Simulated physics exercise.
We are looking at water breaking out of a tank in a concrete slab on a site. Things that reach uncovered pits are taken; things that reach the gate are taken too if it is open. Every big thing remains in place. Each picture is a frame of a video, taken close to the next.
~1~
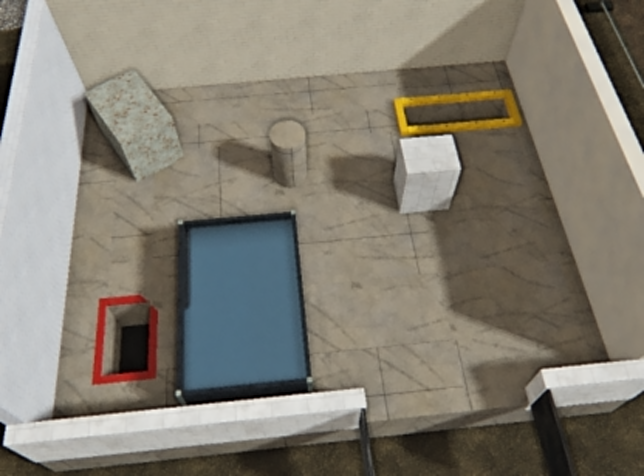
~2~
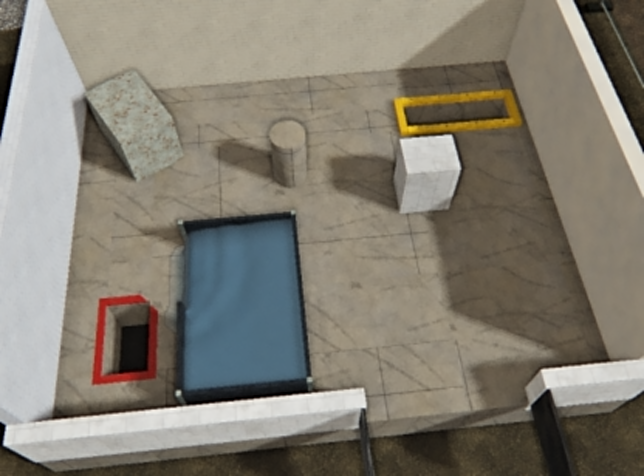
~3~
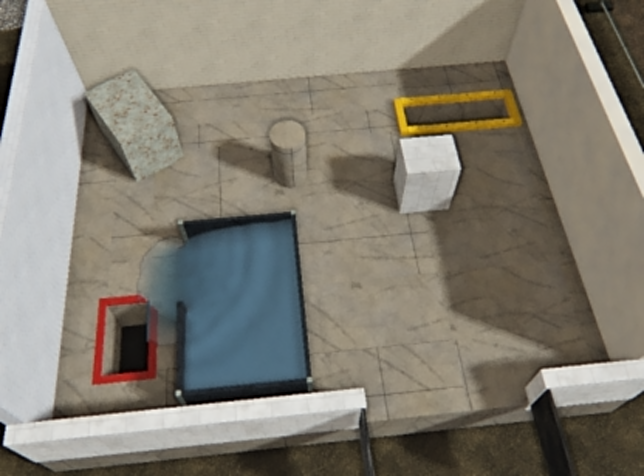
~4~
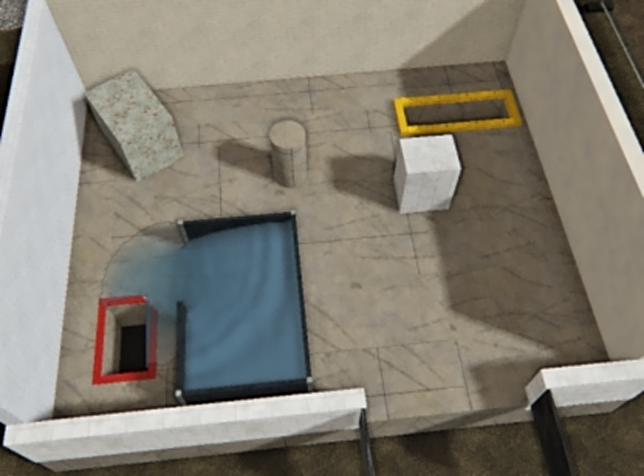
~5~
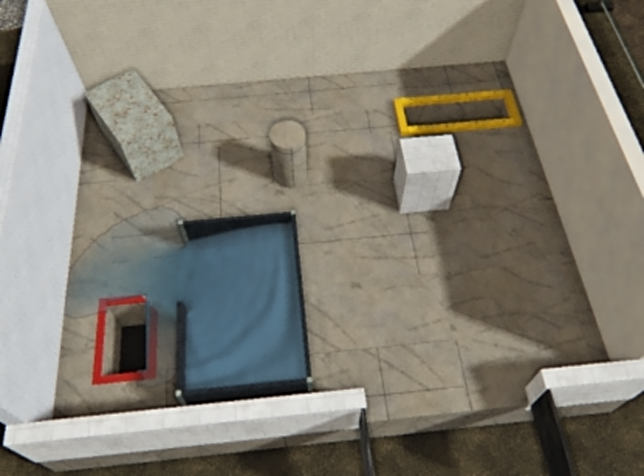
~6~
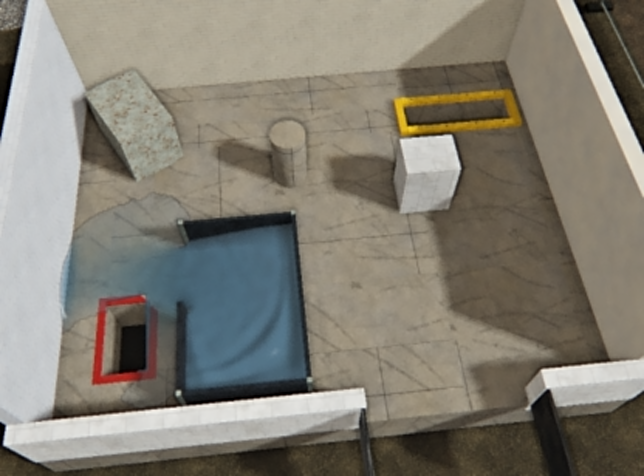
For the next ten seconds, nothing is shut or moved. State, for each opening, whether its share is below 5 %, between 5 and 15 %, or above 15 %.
The gate's share is below 5 %. The red pit's share is above 15 %. The yellow pit's share is below 5 %.
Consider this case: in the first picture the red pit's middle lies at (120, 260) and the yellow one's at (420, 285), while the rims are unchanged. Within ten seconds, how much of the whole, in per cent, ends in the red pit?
Result - red pit, 65 in a hundred.
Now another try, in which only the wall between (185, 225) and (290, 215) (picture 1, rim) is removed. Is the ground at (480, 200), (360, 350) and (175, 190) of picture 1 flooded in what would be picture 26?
The first would be still unwetted, the second still unwetted and the third drenched.
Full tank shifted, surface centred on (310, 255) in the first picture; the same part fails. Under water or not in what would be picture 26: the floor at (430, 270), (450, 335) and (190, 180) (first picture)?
Well, first one stays dry, second one stays dry, third one got wet.
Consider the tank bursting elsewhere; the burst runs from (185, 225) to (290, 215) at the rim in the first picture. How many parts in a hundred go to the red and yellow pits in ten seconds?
The red pit gets 14 per cent and the yellow pit 6 per cent.
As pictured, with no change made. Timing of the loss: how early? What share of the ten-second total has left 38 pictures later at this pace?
Log: Around 80 %, estimated.
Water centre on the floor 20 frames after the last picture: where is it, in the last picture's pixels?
I'd mark it close to (171, 264).
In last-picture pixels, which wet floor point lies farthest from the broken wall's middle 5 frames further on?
Estimated pixel: (83, 152).
A moment on, water covers 15 % of the floor; the gate 0 %, the red pit 10 %, the yellow pit 0 %.
Next, water covers 20 % of the floor; the gate 0 %, the red pit 15 %, the yellow pit 0 %.
Then, water covers 30 % of the floor; the gate 0 %, the red pit 23 %, the yellow pit 0 %.
Later, water covers 55 % of the floor; the gate 0 %, the red pit 31 %, the yellow pit 0 %.
In the end, water covers 80 % of the floor; the gate 0 %, the red pit 39 %, the yellow pit 0 %.
